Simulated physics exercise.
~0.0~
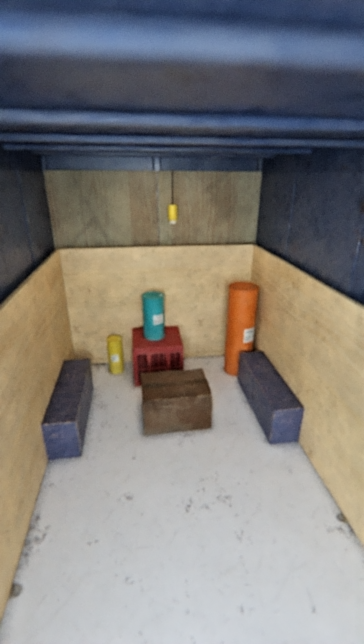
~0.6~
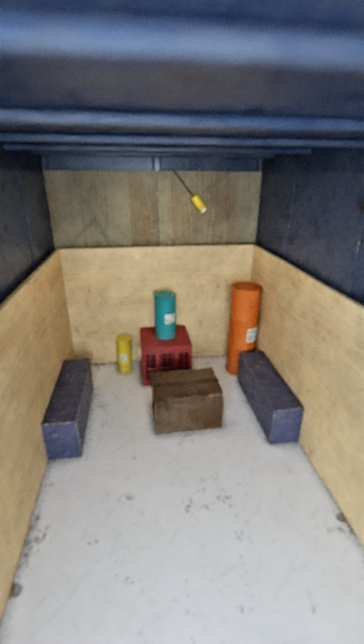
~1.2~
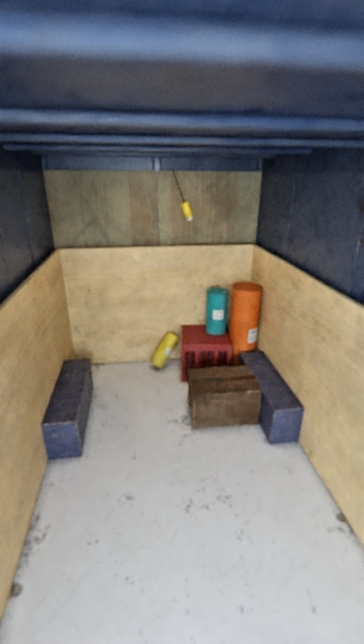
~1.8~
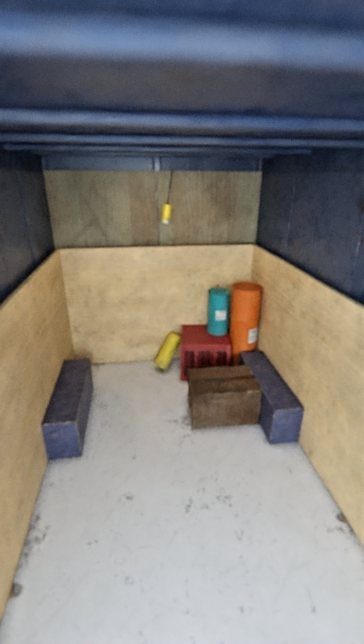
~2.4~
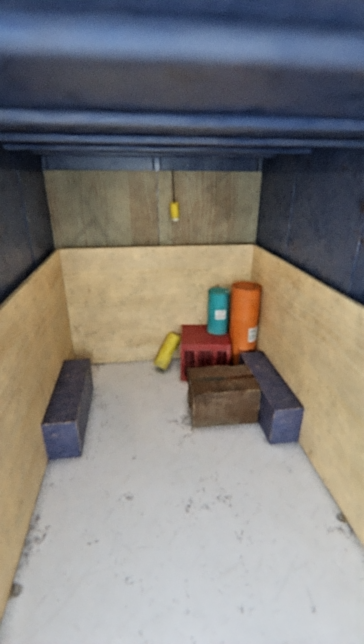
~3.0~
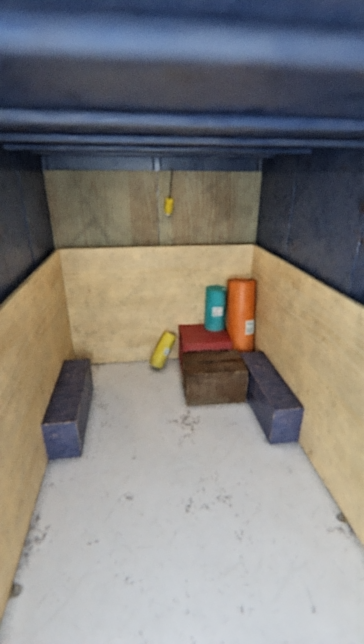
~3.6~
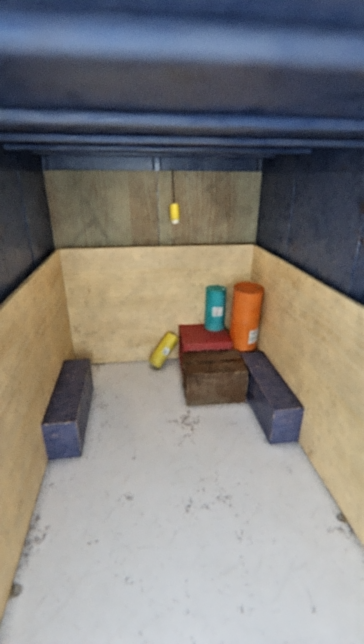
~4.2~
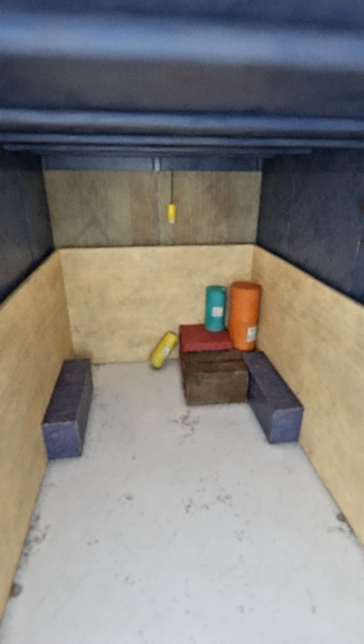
A yellow canister slides right with the other cargo and ends up leaning in the van.
